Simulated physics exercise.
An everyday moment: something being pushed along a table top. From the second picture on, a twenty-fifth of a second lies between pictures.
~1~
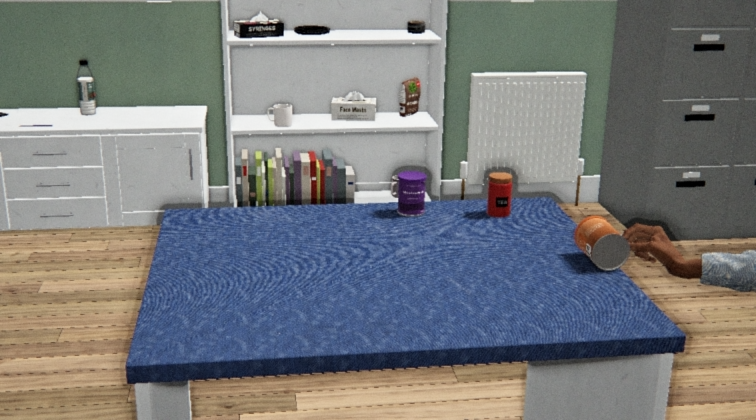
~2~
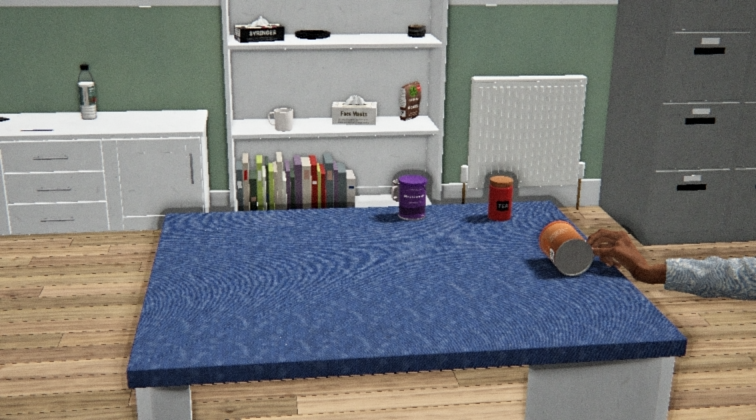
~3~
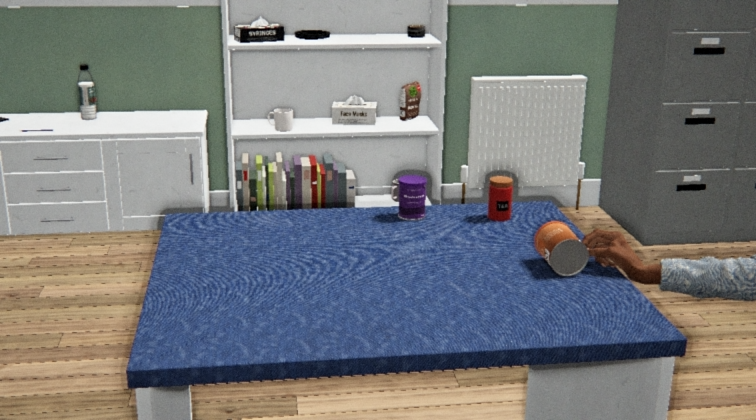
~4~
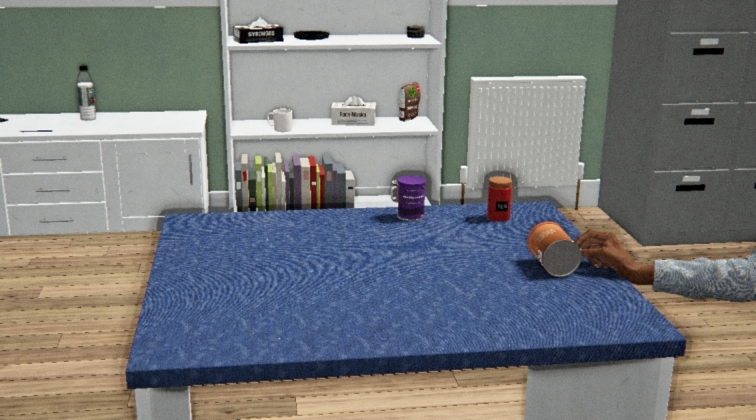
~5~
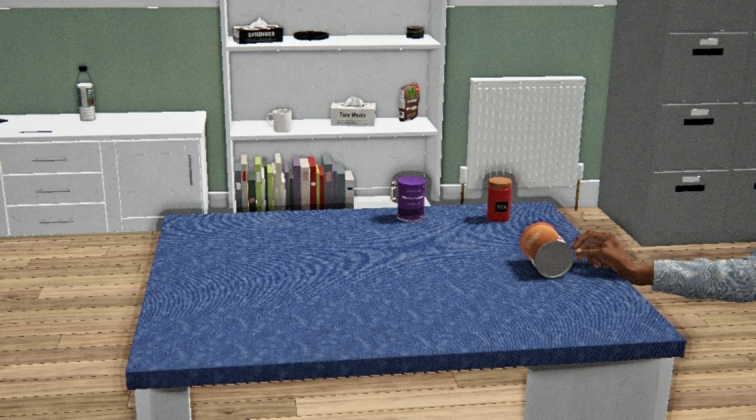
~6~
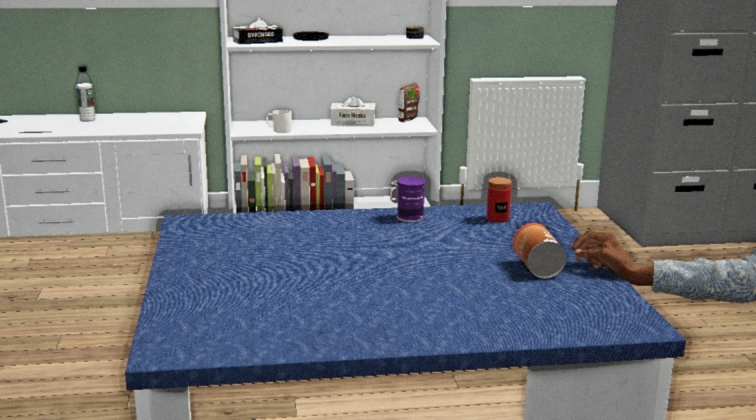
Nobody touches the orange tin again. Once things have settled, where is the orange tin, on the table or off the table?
The orange tin is still on the table.
Then, 0.10 s after the last picture, orange tin rolled about its own width near (523, 251).
Then, 0.30 s after the last picture, orange tin rolled about its own width near (495, 253).
Then, 0.50 s after the last picture, orange tin rolled well along near (475, 253).
Then, 0.80 s after the last picture, orange tin rolled well along near (456, 254).
At rest, moved from the start, orange tin. Seen from the same camera at the end, orange tin near (453, 254).
